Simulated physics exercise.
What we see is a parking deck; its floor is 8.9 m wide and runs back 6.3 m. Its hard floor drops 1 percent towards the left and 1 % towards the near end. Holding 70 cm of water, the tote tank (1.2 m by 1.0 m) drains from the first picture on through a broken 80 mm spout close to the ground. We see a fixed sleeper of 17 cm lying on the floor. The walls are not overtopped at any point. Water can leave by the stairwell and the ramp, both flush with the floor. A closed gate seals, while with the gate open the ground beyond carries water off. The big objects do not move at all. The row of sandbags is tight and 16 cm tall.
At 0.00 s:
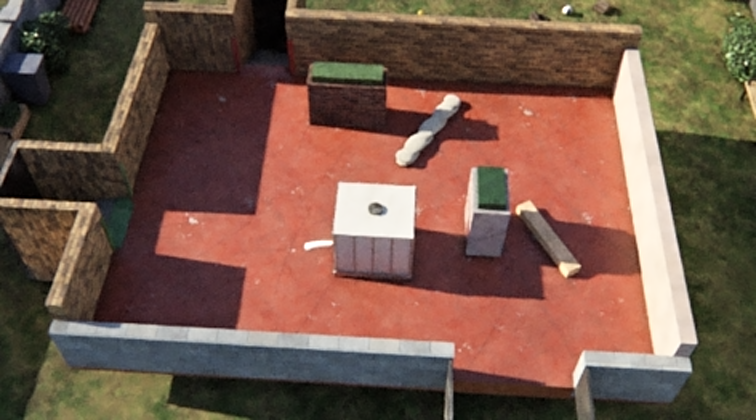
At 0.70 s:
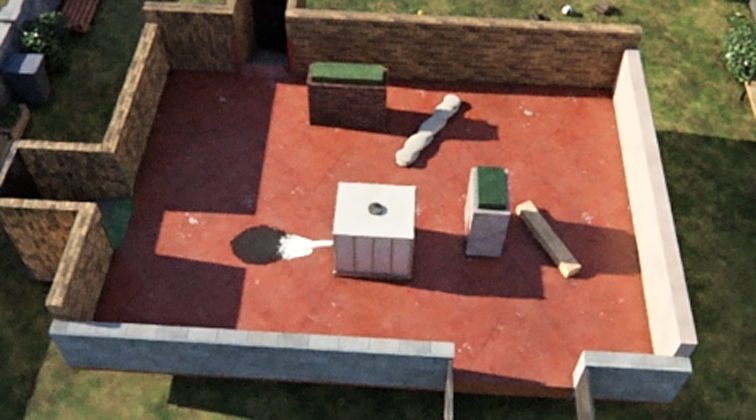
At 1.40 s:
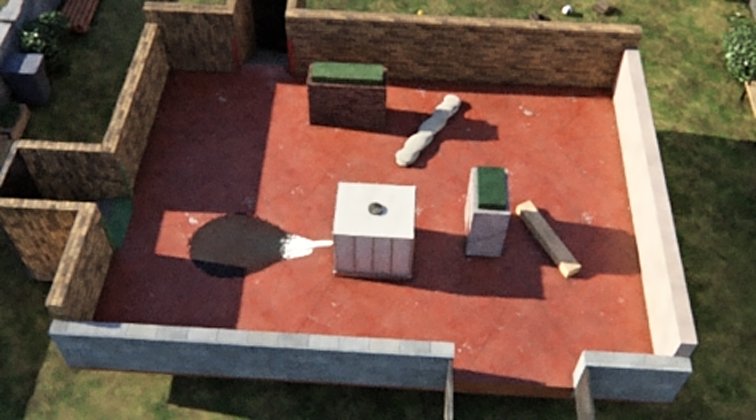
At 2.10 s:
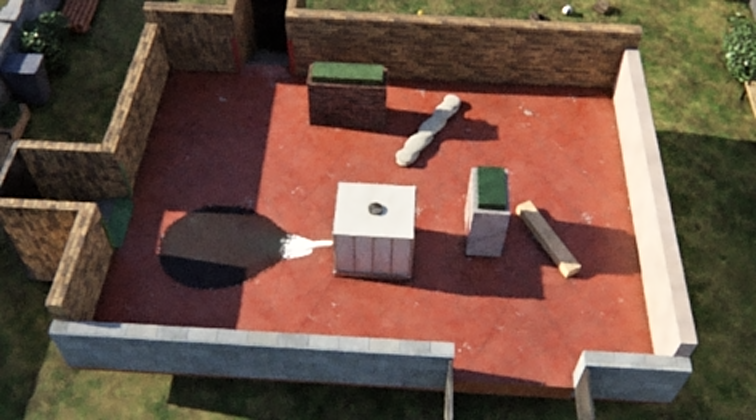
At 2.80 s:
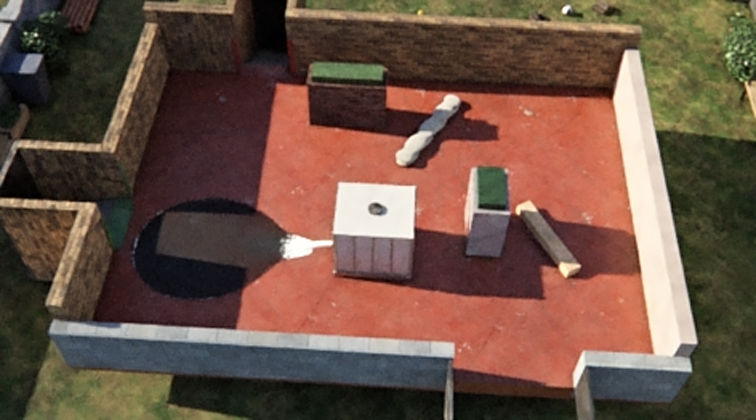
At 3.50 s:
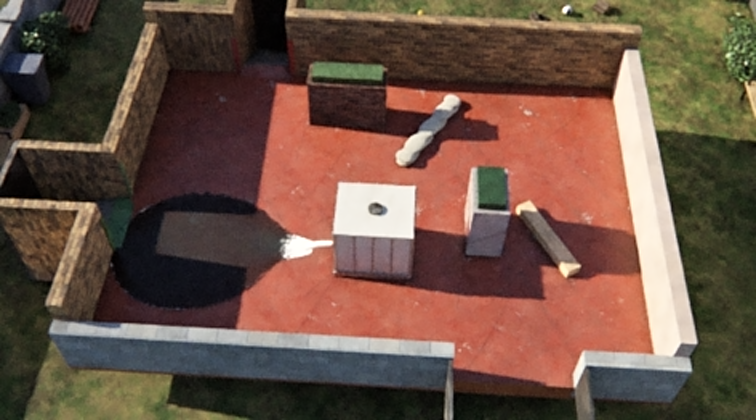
Water jetting from a white tank onto a red walled deck, spreading leftward in a widening dark pool.
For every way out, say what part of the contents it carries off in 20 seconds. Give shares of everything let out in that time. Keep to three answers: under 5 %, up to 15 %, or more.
I would say the gateway takes less than 5 %; the stairwell (marked red) takes less than 5 %; the down ramp (marked green) takes more than 15 %.
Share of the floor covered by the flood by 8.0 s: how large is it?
Near 15 per cent of the floor.
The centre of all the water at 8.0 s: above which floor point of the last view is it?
The water's centre sits about at (168, 268).
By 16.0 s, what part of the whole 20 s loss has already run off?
70 %.
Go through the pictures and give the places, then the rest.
In the first picture, the jet has just started at (322, 244); the ground is still dry.
In the second picture, from the spout at (322, 244) the water has spread over 0.7 m2; its tip is at (237, 238), and it is 1.1 cm deep on average.
In the third picture, from the spout at (322, 244) the water has spread over 1.6 m2; its tip is at (192, 250), and it is 1.0 cm deep on average.
In the fourth picture, from the spout at (322, 244) the water has spread over 2.7 m2; its tip is at (162, 246), and it is 0.9 cm deep on average.
In the fifth picture, the jet leaves at (322, 244); the sheet reaches (137, 259), 3.4 m away, and wets 3.7 m2.
In the sixth picture, the jet leaves at (322, 244); the sheet reaches (114, 252), 3.8 m away, and wets 4.8 m2.
After 5.0 s water covers 10 % of the floor and is deepest (3 cm) near (295, 244); gone so far, the gateway 0 %, the stairwell (marked red) 0 %, the down ramp (marked green) 1 %.
After 8.0 s water covers 15 % of the floor and is deepest (4 cm) near (85, 346); gone so far, the gateway 0 %, the stairwell (marked red) 0 %, the down ramp (marked green) 5 %.
After 12.0 s water covers 15 % of the floor and is deepest (4 cm) near (85, 346); gone so far, the gateway 0 %, the stairwell (marked red) 0 %, the down ramp (marked green) 13 %.
After 16.0 s water covers 20 % of the floor and is deepest (4 cm) near (85, 346); gone so far, the gateway 0 %, the stairwell (marked red) 0 %, the down ramp (marked green) 20 %.
After 20.0 s water covers 20 % of the floor and is deepest (5 cm) near (85, 346); gone so far, the gateway 0 %, the stairwell (marked red) 0 %, the down ramp (marked green) 28 %.
